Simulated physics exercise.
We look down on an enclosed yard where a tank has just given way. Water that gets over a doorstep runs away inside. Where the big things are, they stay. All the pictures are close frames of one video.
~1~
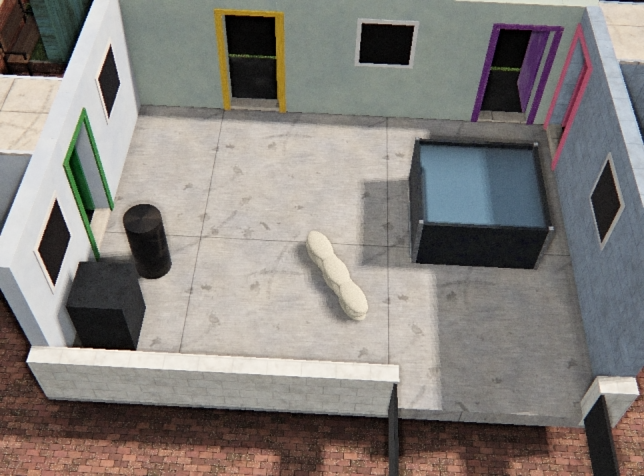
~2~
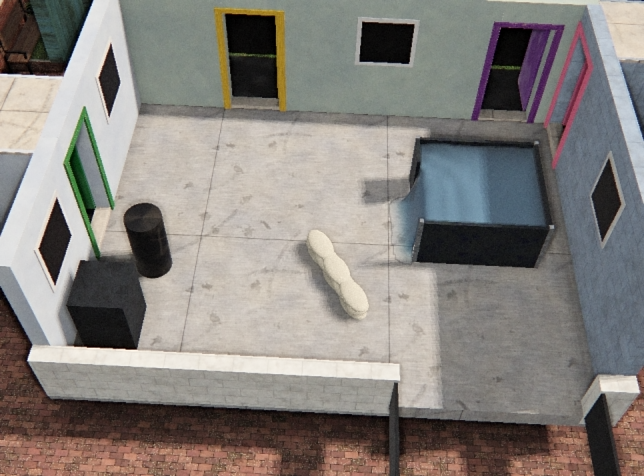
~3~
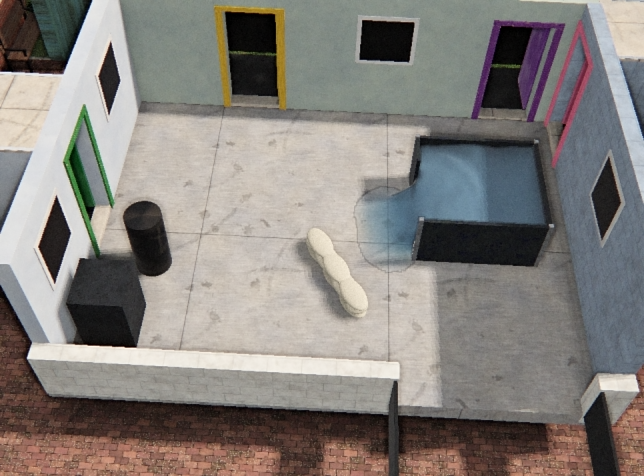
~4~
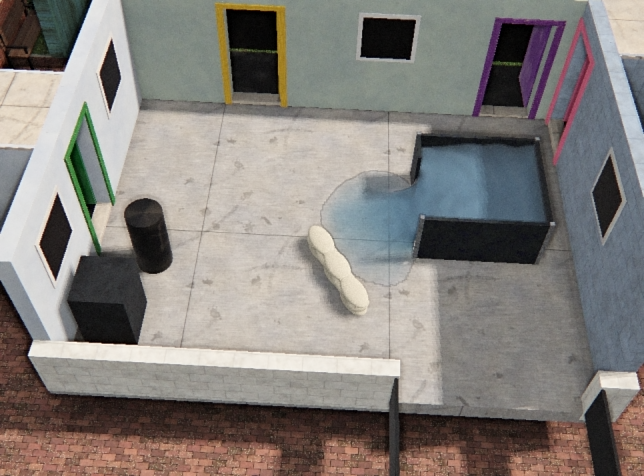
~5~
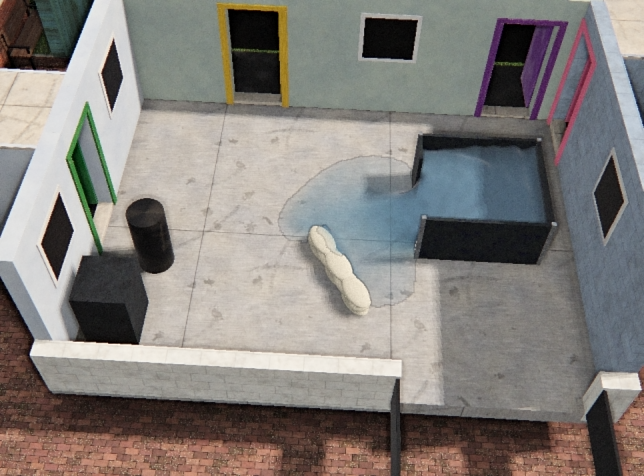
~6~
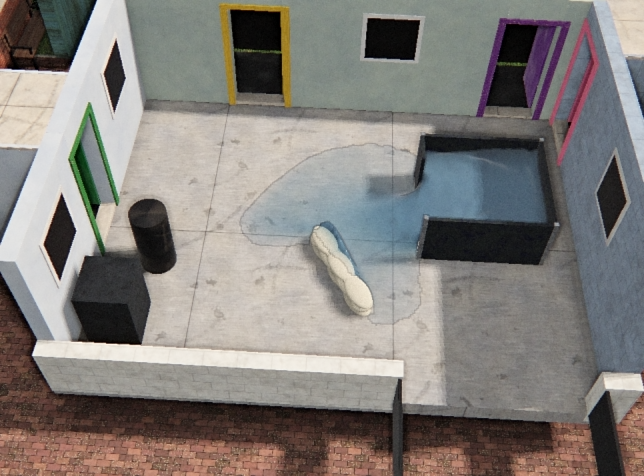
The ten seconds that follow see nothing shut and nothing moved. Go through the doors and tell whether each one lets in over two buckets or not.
As I see it, the purple door sees no more than two buckets come in. The pink door sees no more than two buckets come in. The yellow door sees more than two buckets come in. The green door sees more than two buckets come in.
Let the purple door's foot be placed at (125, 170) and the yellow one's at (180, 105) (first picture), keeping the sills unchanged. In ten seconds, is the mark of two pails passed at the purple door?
One by one: The purple one floods.
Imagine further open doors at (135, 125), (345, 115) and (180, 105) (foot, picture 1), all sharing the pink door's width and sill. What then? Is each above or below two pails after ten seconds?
Taking them as listed, the first overshoots, the second undershoots and the third overshoots.
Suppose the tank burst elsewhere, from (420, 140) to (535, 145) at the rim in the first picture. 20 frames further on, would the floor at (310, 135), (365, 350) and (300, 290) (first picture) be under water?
Result, in sequence: Sodden, spared by the spill, spared by the spill.
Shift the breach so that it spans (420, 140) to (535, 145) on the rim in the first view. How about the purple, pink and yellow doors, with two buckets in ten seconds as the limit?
The purple door tops the limit, the pink door tops the limit and the yellow door stays within the limit.
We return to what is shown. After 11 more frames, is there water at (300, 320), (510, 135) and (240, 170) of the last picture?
In turn, the points end up soaked, high and dry and soaked.
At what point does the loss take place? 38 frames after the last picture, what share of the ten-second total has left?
Near 70 in a hundred.
A moment on, water covers 40 % of the floor; the purple door not reached, the pink door not reached, the yellow door not reached, the green door wet at the sill, nothing in.
Next, water covers 65 % of the floor; the purple door not reached, the pink door not reached, the yellow door wet at the sill, nothing in, the green door over two buckets in.
Then, water covers 65 % of the floor; the purple door not reached, the pink door not reached, the yellow door under two buckets in, the green door far over two buckets in.
Later, water covers 75 % of the floor; the purple door not reached, the pink door not reached, the yellow door over two buckets in, the green door far over two buckets in.
In the end, water covers 95 % of the floor; the purple door wet at the sill, nothing in, the pink door wet at the sill, nothing in, the yellow door over two buckets in, the green door far over two buckets in.
